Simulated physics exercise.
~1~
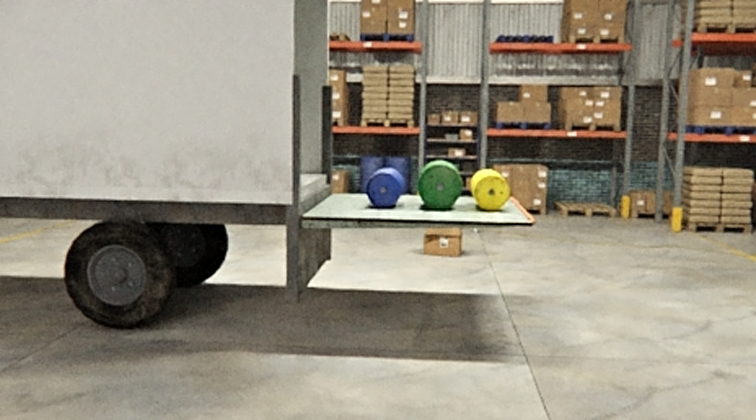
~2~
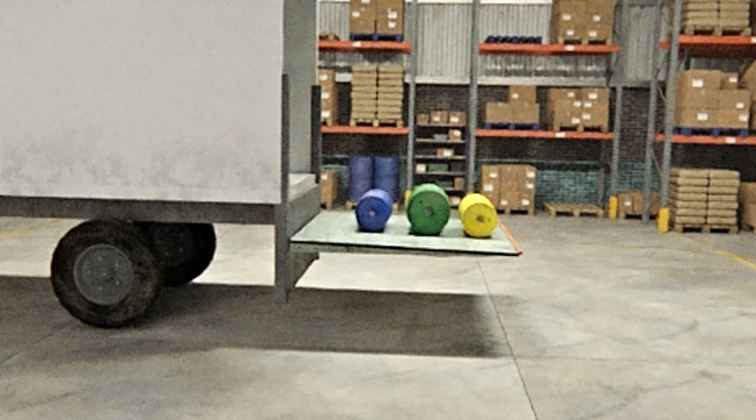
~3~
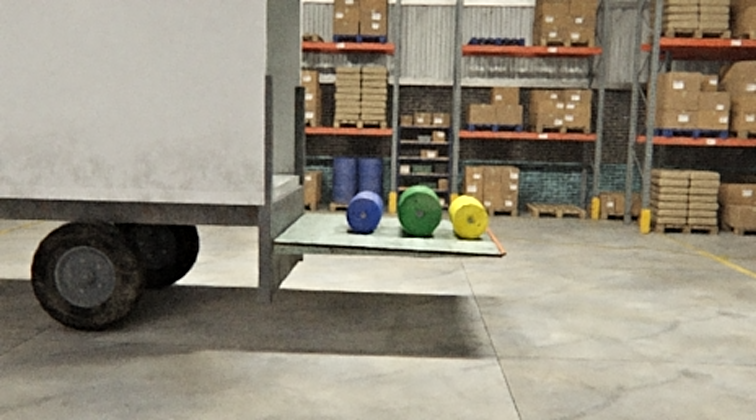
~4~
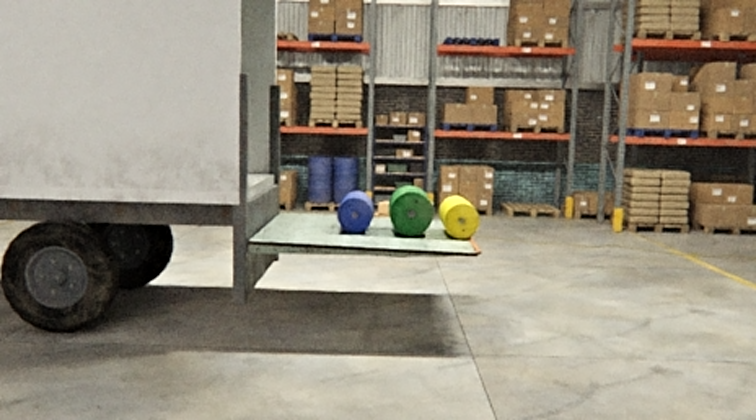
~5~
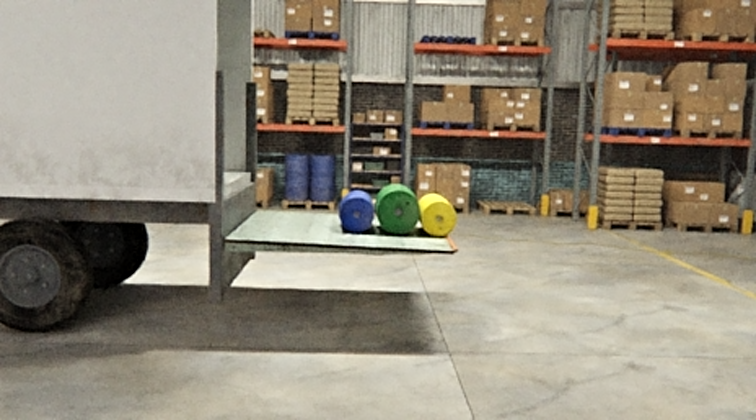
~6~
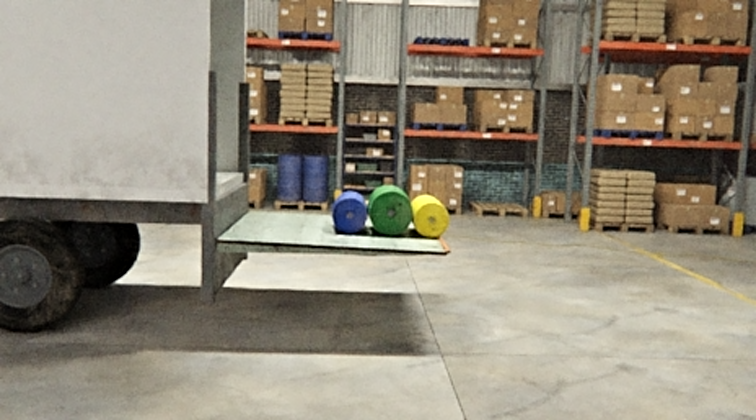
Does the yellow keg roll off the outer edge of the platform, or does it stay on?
The yellow keg stays on the platform, coming to rest near the outer edge with the green and blue kegs behind it.
